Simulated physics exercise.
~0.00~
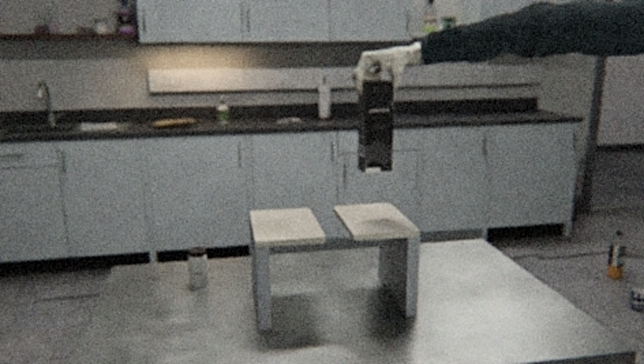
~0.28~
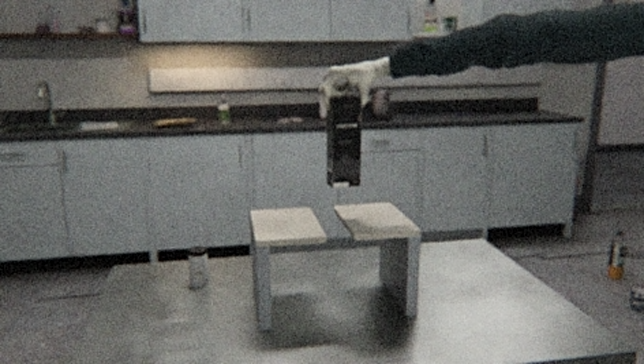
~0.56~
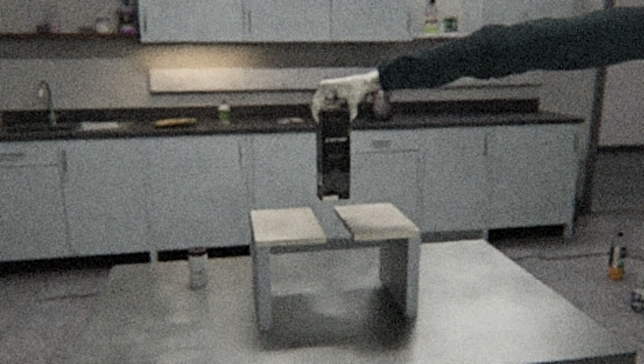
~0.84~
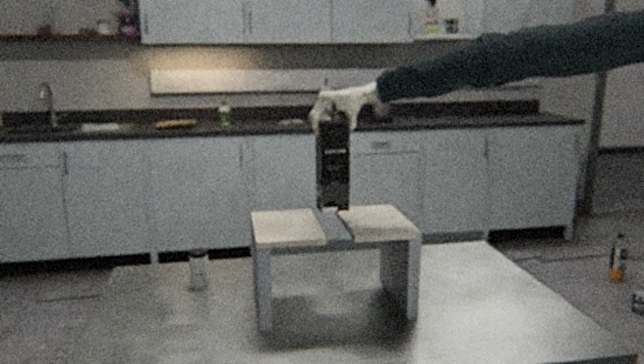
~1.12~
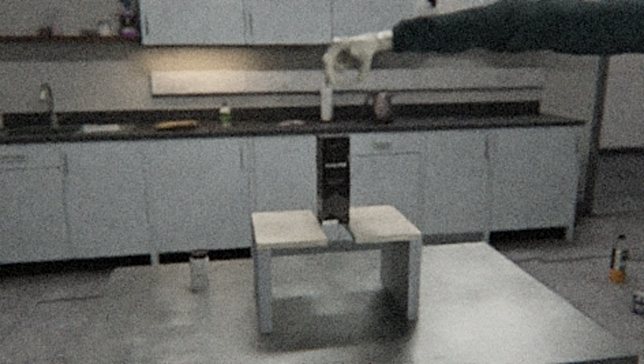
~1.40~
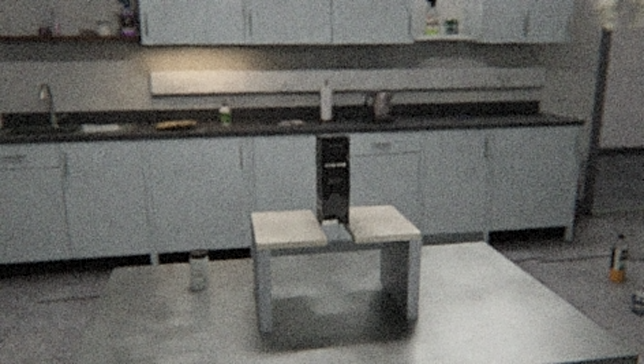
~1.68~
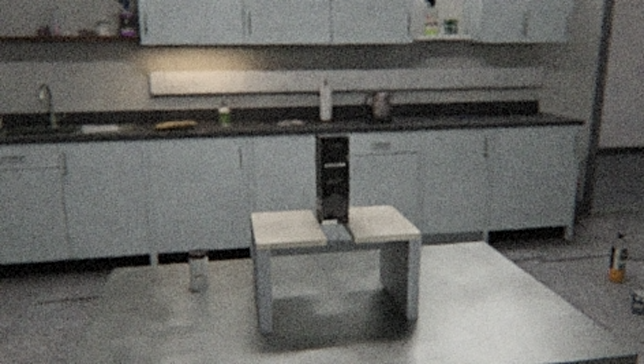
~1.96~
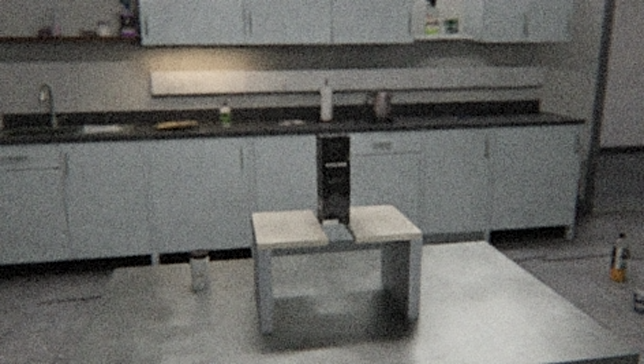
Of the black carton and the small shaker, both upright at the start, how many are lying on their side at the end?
None of them are. The black carton stands upright at the gap between the ledges, and the shaker still stands on the table.
